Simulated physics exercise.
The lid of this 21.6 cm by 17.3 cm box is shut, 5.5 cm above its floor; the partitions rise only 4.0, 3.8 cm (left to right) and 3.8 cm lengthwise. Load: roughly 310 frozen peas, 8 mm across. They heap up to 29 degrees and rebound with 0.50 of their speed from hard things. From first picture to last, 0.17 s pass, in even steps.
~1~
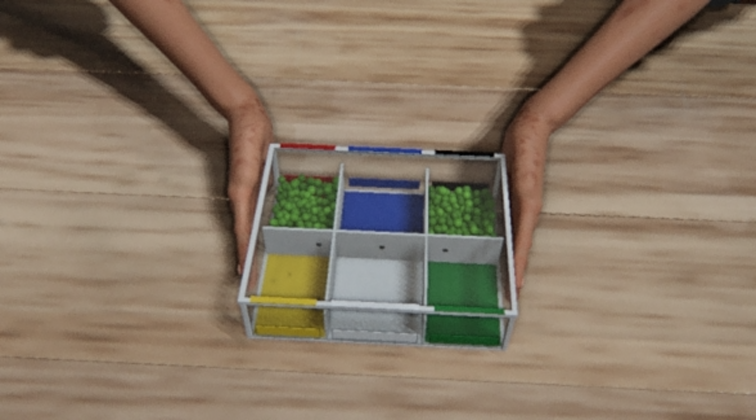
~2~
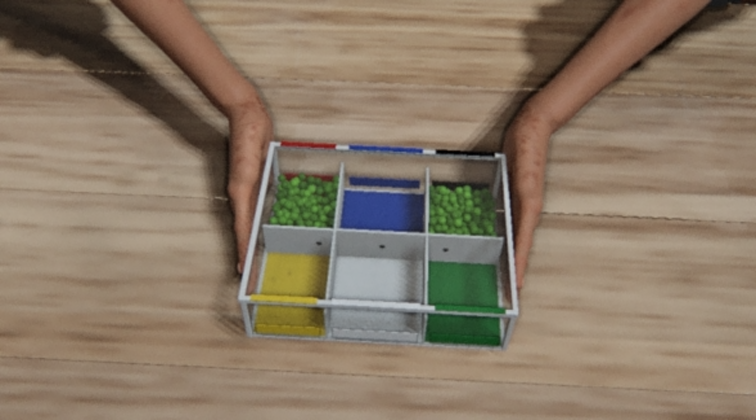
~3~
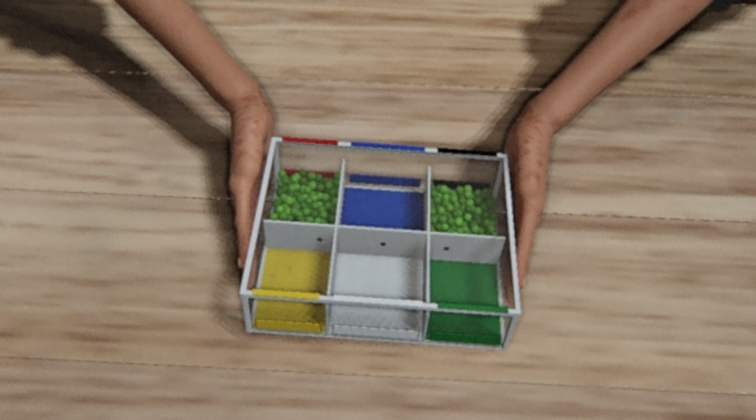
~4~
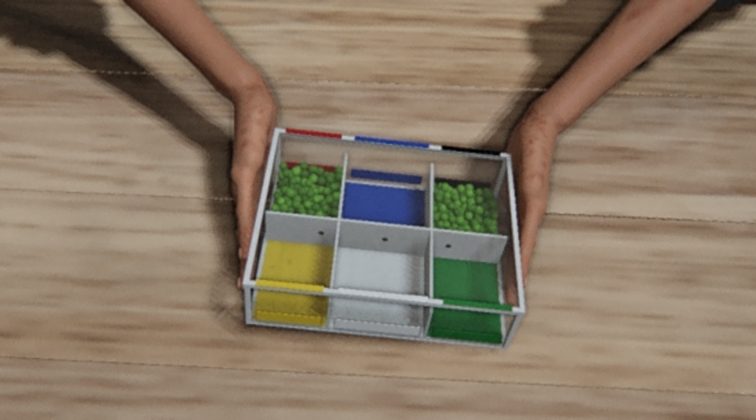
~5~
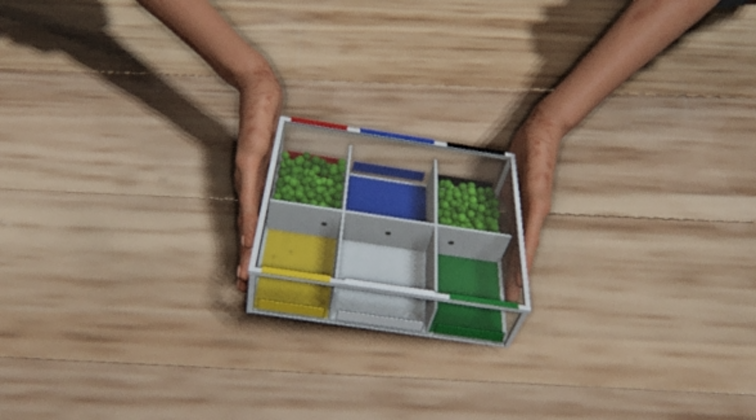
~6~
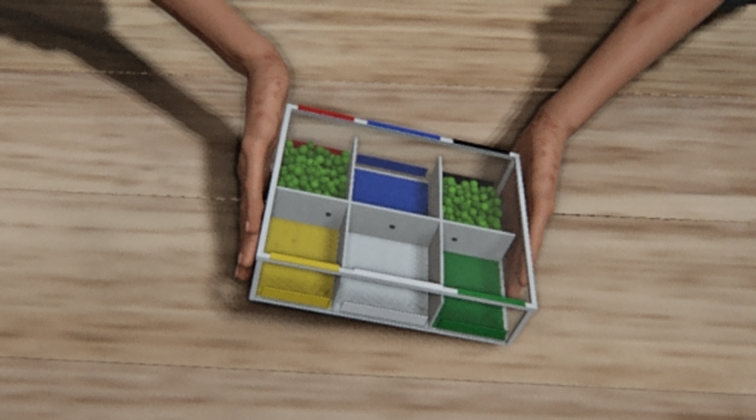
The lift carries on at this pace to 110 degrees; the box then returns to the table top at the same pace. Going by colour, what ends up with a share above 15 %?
Red: Over, blue: Under, green: Under, yellow: Under, white: Under, black: Over.
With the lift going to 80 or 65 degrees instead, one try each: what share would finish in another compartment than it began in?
Some 15 and 10 per cent.
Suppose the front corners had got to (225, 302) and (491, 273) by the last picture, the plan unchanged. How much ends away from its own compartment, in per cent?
It would be near 20 per cent.
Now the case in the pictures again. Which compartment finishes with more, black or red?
It is the black one.
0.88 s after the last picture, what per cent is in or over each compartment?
Red 45; blue 5; green 0; yellow 0; white 0; black 50.
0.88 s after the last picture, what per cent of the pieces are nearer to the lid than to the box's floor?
Some 60 per cent.
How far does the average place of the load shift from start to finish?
About 3.0 cm.
Then, 0.88 s after the last picture, tilt 110 degrees; red 45 %, blue 5 %, black 50 %.
Then, 1.46 s after the last picture, tilt 50 degrees; red 40 %, blue 5 %, black 55 %.
Then, 2.09 s after the last picture, tilt 0 degrees; red 40 %, blue 5 %, black 55 %.
In the end, red 40 %, blue 5 %, green 0 %, yellow 0 %, white 0 %, black 55 %.
